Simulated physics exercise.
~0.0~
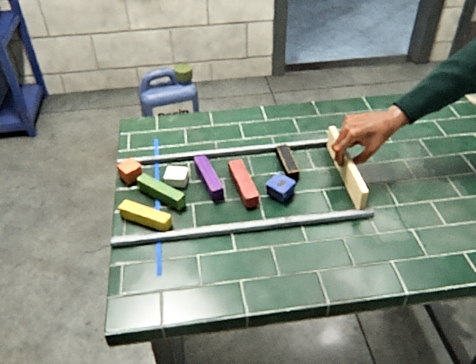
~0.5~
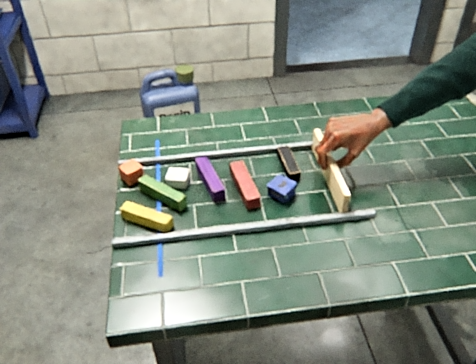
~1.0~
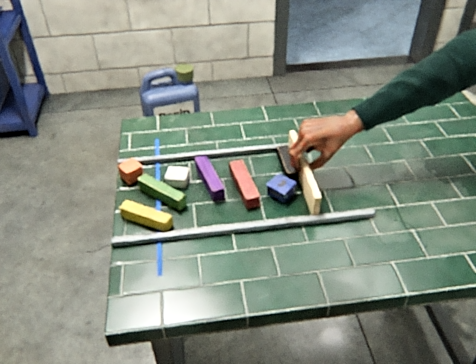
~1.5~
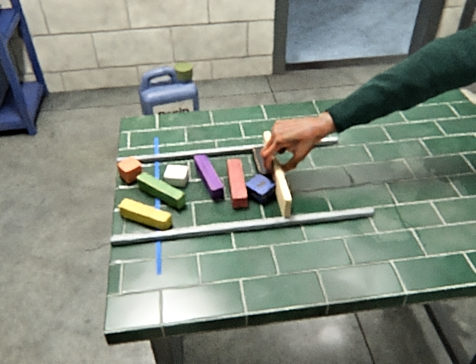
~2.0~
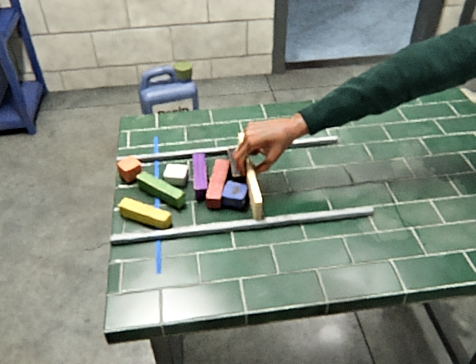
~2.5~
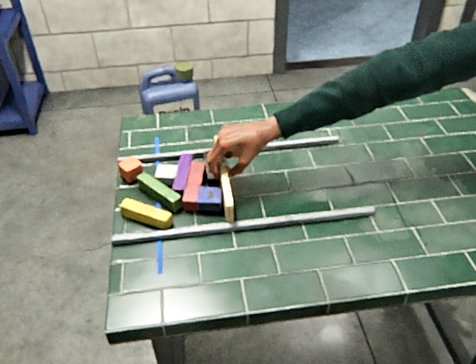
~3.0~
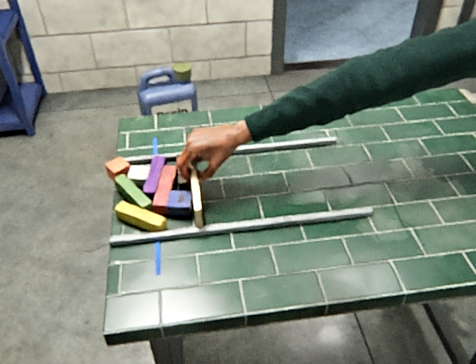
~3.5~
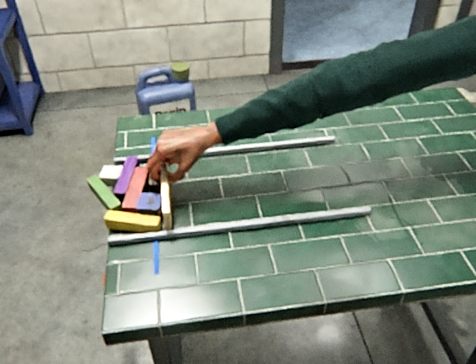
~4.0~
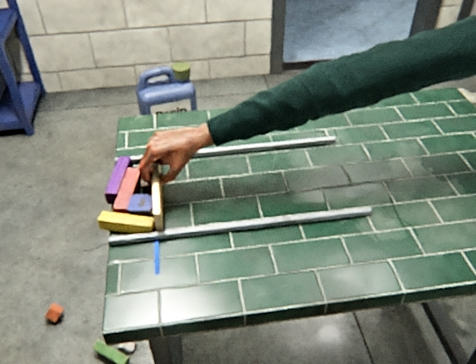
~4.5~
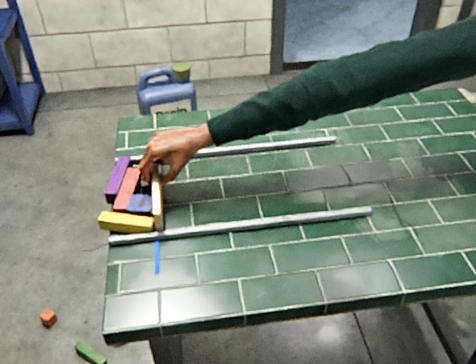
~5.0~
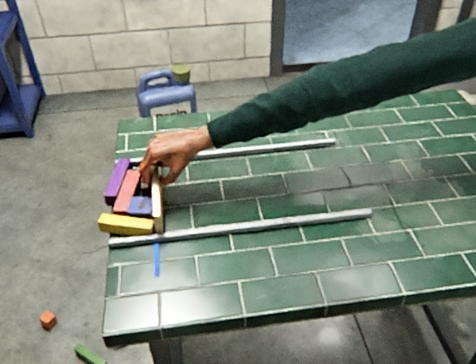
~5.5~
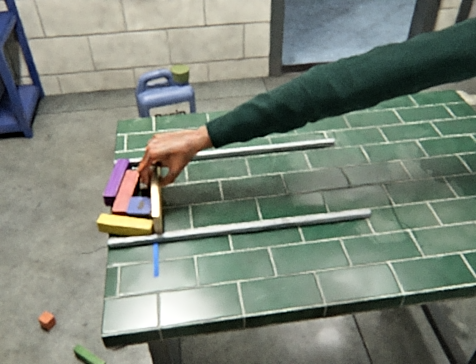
Wooden board pushed left by a hand, sweeping coloured blocks along a tiled tabletop channel, some dropping to the floor, others staying.
